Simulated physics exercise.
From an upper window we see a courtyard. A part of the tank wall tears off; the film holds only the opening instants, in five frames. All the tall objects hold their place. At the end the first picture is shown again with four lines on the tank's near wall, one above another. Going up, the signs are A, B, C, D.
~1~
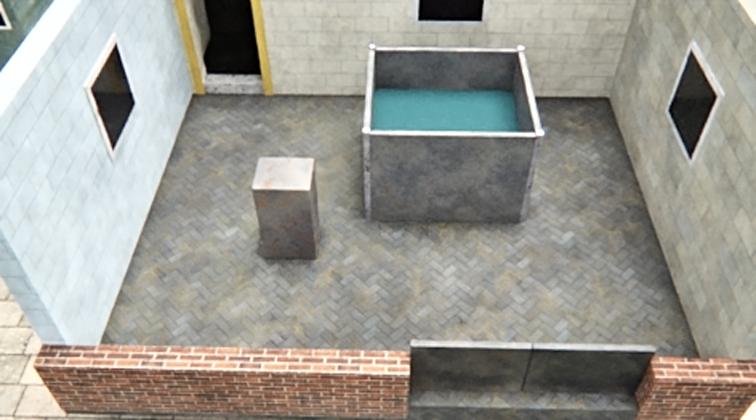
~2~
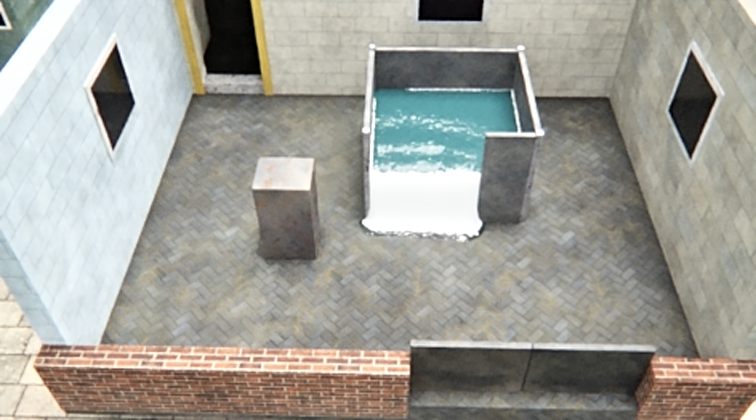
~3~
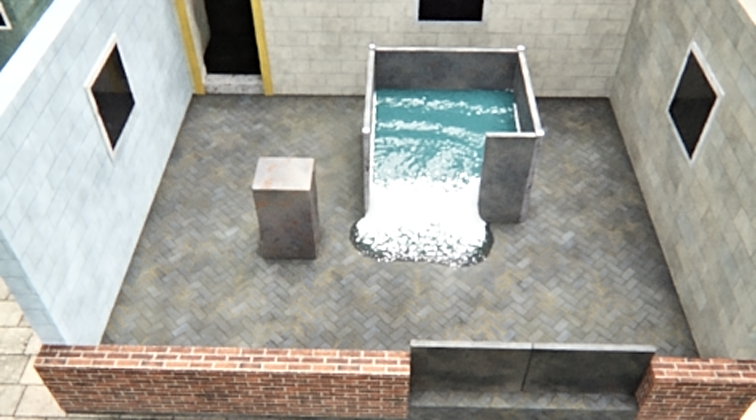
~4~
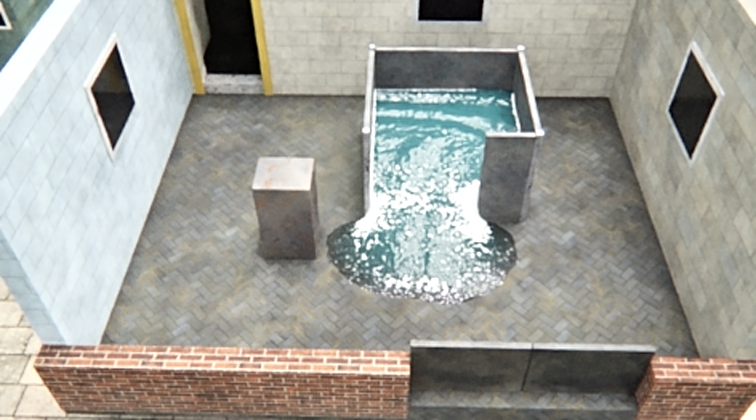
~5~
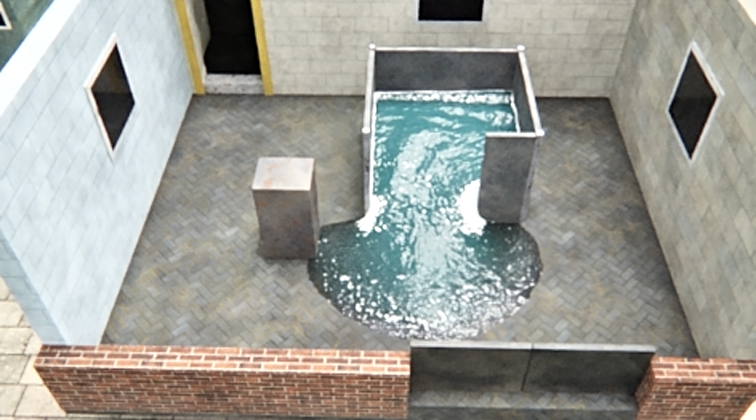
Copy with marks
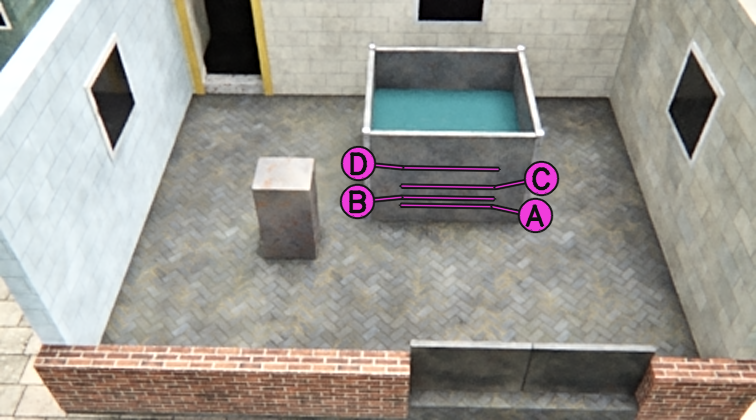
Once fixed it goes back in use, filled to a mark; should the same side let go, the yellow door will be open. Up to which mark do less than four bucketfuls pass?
D is the one.
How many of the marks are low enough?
All four.
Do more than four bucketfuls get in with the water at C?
No, that is safe.
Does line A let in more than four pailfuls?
No, that is safe.
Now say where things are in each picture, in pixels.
In the first frame, water in the tank at rest, its middle at (446, 127); foot of the yellow doorway at (235, 94); shut gate at (530, 352).
In the second frame, 1 % of the ground under water, visible out to (367, 226).
In the third frame, 4 % of the ground under water, visible out to (480, 254).
In the fourth frame, 8 % of the ground under water, visible out to (457, 295).
In the fifth frame, 13 % of the ground under water, visible out to (492, 313).
In magenta, A at (446, 205); B at (447, 198); C at (448, 186); D at (450, 168); from the bottom up A, B, C, D.
For line A, nothing gets over.
For line B, nothing gets over.
For line C, nothing gets over.
For line D, a bucket or two gets in.
